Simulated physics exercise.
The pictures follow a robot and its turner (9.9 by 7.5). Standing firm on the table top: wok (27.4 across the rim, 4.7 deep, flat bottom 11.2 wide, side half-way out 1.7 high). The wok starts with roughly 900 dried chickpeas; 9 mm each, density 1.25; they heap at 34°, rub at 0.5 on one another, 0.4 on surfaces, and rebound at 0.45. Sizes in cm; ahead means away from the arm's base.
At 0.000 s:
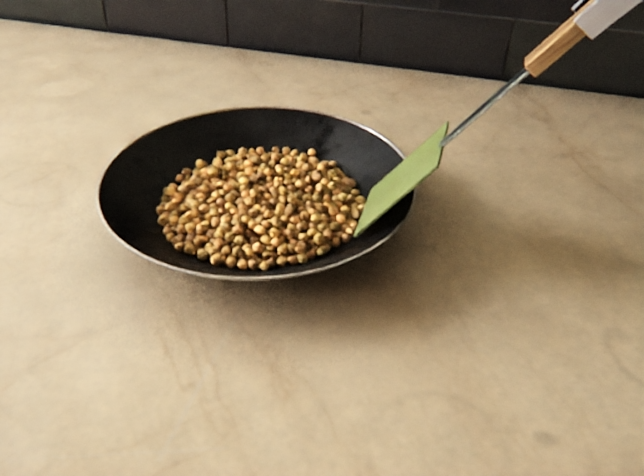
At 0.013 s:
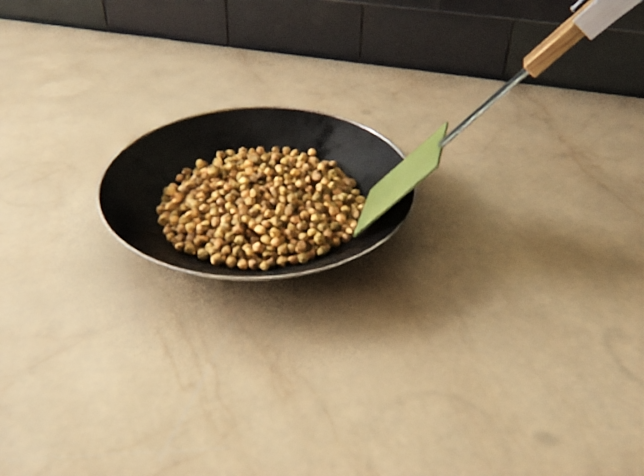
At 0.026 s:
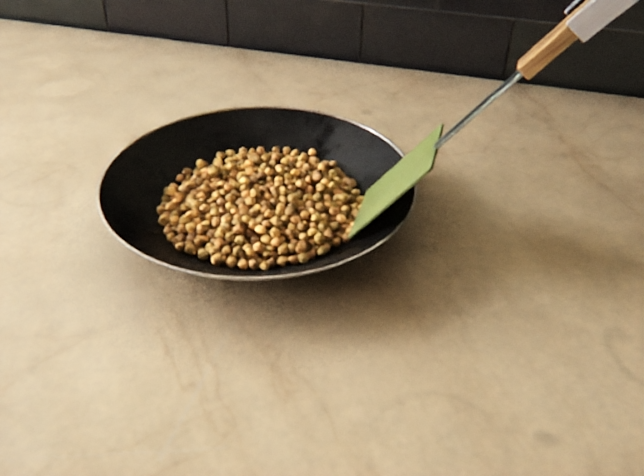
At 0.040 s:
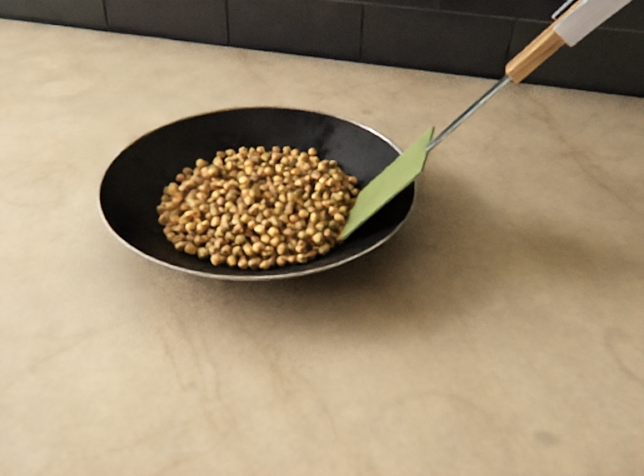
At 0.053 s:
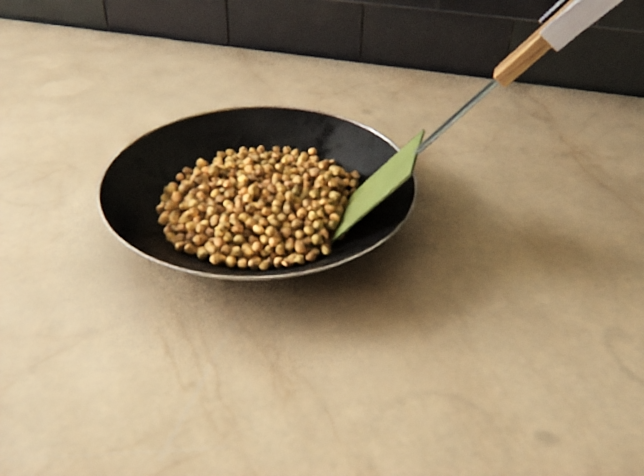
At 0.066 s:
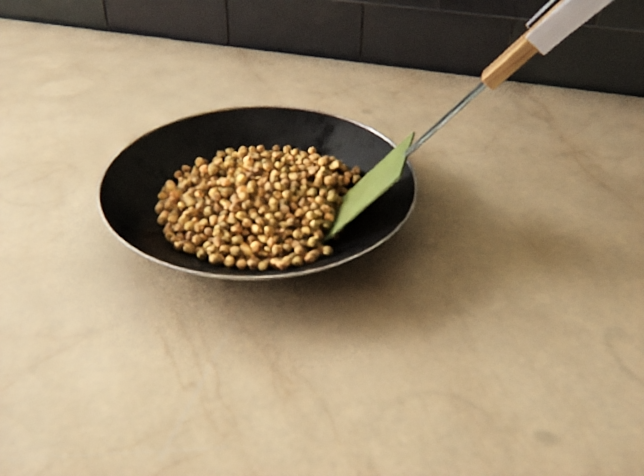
On a beige stone-like table top before dark tiles, a black wok holds a heap of dried chickpeas, with a green turner blade resting at its right side. The turner, on a wooden and pale handle, slides slowly left and slightly down, nudging the chickpeas at the heap's right edge a little.
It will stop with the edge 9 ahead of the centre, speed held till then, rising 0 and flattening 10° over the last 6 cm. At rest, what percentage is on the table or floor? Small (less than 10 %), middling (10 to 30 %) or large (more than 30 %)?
Share on the table or floor: Middling (10 to 30 %).
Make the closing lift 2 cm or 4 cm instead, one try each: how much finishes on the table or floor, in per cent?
About 20 and 15 per cent.
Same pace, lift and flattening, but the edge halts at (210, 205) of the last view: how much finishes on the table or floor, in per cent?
About 0 per cent.
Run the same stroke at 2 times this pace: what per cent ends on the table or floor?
About 40 per cent.
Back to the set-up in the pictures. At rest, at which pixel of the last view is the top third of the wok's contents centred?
Near (159, 170).
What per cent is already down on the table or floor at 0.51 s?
About 15 per cent.
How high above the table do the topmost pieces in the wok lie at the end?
About 6.5 cm.
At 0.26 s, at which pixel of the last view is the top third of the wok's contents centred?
At about (184, 171).
By 0.16 s, sloping 53°, highest piece 5 above the table; 900 in the wok.
By 0.26 s, sloping 50°, highest piece 5 above the table; 900 in the wok.
By 0.51 s, sloping 43°, highest piece 6 above the table; 748 in the wok, 146 on the table or floor, 6 on the blade or in flight.
By 1.56 s, sloping 43°, highest piece 6 above the table; 747 in the wok, 153 on the table or floor.
Final count, 747 in the wok, 153 on the table or floor. That is 17 % on the table or floor.
